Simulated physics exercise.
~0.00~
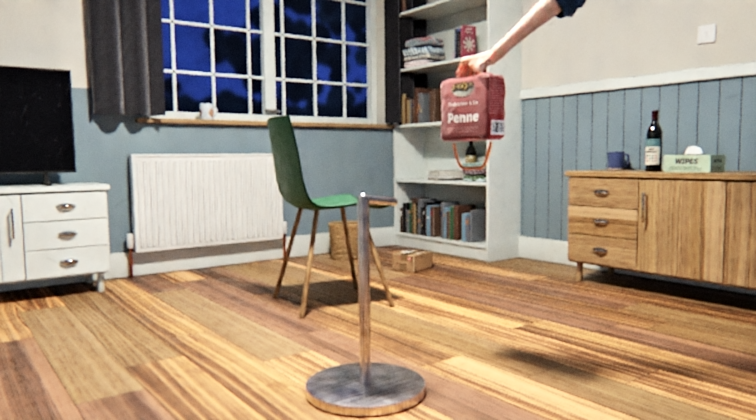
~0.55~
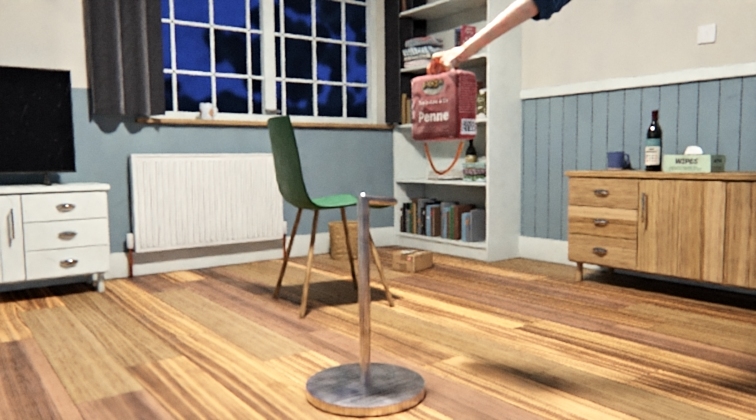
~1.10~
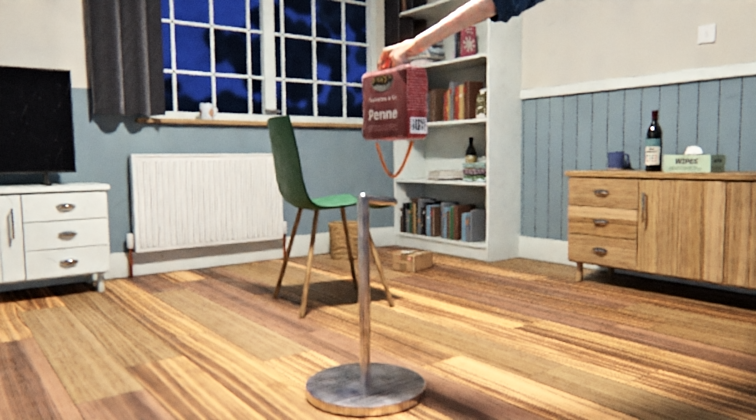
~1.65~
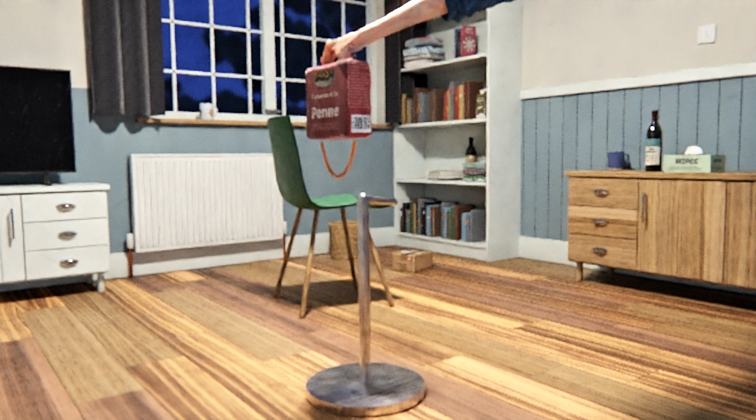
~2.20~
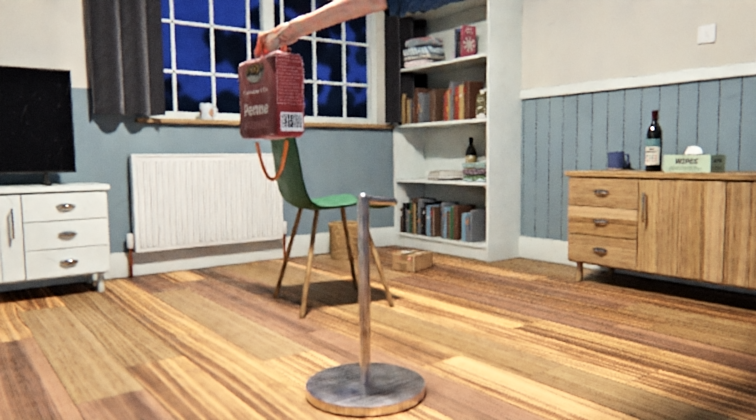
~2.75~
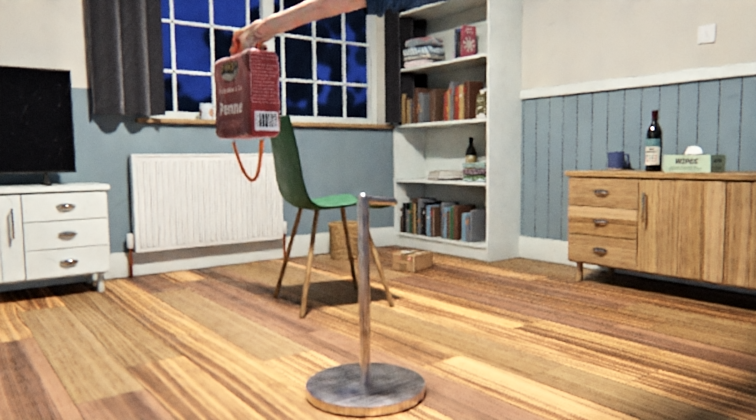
A bare arm with a dark blue sleeve reaches in from the upper right of a living room, seen from a still, low view across a wooden floor, holding a red bag labelled Penne with an orange loop hanging beneath it. A thin metal post on a round base stands in front, with a green chair behind it, a window and white radiator beyond, and a wooden cabinet at right. The arm carries the upright bag left, nearing the post and passing above it. The loop clears without snagging, and the bag slows to rest left of the post, still held.
